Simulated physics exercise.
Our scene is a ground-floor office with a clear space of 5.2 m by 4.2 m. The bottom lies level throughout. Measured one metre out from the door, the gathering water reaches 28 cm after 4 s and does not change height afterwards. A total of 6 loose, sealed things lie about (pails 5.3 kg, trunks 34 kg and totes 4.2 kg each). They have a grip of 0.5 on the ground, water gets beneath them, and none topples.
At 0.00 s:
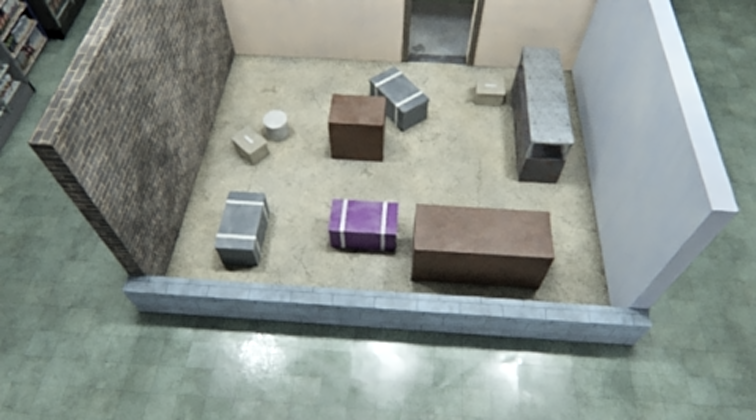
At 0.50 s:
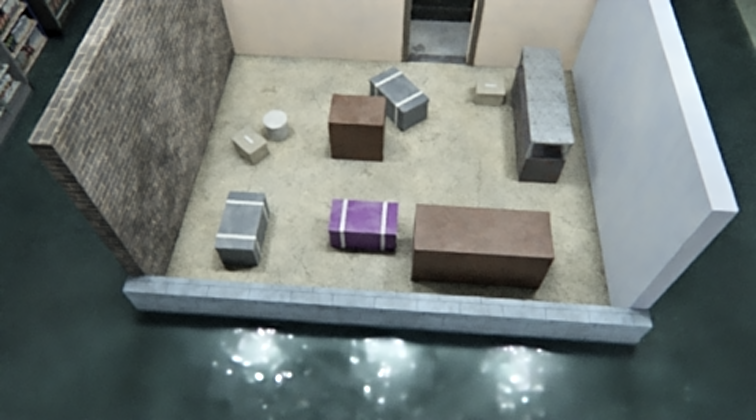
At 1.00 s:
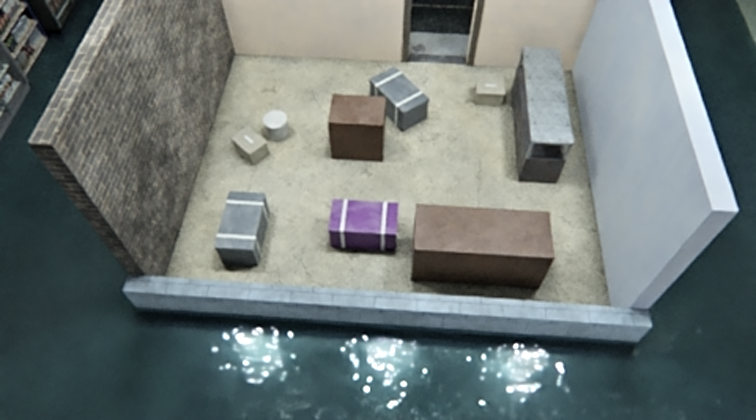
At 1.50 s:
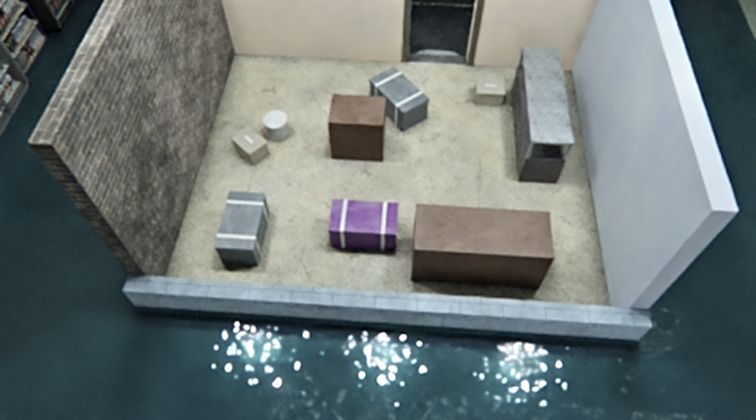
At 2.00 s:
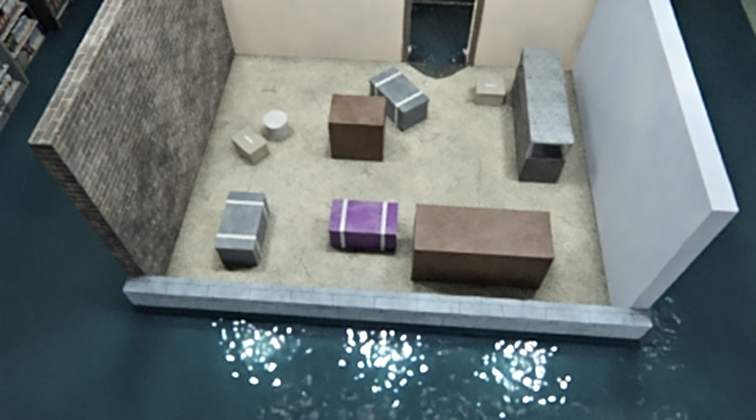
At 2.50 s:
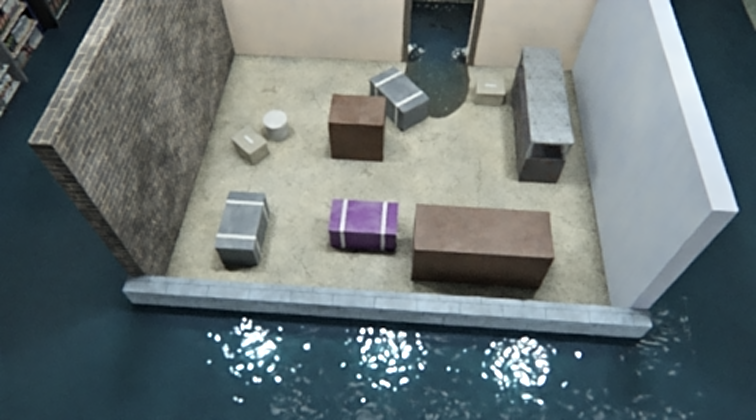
The footage shows a walled room with a purple trunk, grey trunks and brown blocks as dark water covers the floor outside, then spreads through the doorway at the back onto the pale floor, while the objects stay still.
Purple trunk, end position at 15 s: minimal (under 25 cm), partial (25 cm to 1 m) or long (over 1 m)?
It gets pushed a bit.
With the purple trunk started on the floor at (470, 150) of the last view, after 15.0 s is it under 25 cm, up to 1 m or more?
What happens is it gets pushed a long way.
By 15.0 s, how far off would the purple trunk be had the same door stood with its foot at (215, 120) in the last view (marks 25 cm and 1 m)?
That would leave the purple trunk a long way off.
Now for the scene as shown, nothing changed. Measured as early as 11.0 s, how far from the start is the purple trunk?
By then it has shifted roughly 0 cm.
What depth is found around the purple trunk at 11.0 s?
Around 6 cm.
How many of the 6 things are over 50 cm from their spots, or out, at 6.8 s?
I count 1 of them.
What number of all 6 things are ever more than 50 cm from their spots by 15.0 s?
Answer: 5.
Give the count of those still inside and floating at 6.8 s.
It comes to 1.
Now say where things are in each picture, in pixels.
The purple trunk at (364, 216) rests on the ground; 0.0 m2 under water; 0 of 6 have shifted, in the first frame.
The purple trunk at (364, 216) rests on the ground; 0.0 m2 under water; 0 of 6 have shifted, in the second frame.
The purple trunk at (364, 216), on the bottom; 0.0 m2 under water; 0 of 6 have shifted, in the third frame.
The purple trunk at (364, 216) rests on the ground; water covers 0.0 m2; 0 of 6 have shifted, in the fourth frame.
The purple trunk at (364, 216) rests on the ground; 0.2 m2 under water; 0 of 6 have shifted, in the fifth frame.
The purple trunk at (364, 216), on the bottom; 0.8 m2 under water; 0 of 6 have shifted, in the sixth frame.
After 3.5 s the purple trunk is near (364, 216), 0.0 m from its start, aground; 0 afloat.
After 6.8 s the purple trunk is near (364, 216), 0.0 m from its start, aground; 1 afloat.
After 11.0 s the purple trunk is near (364, 216), 0.0 m from its start, aground; 2 afloat.
After 15.0 s the purple trunk is near (359, 266), 0.7 m from its start, afloat; 6 afloat.
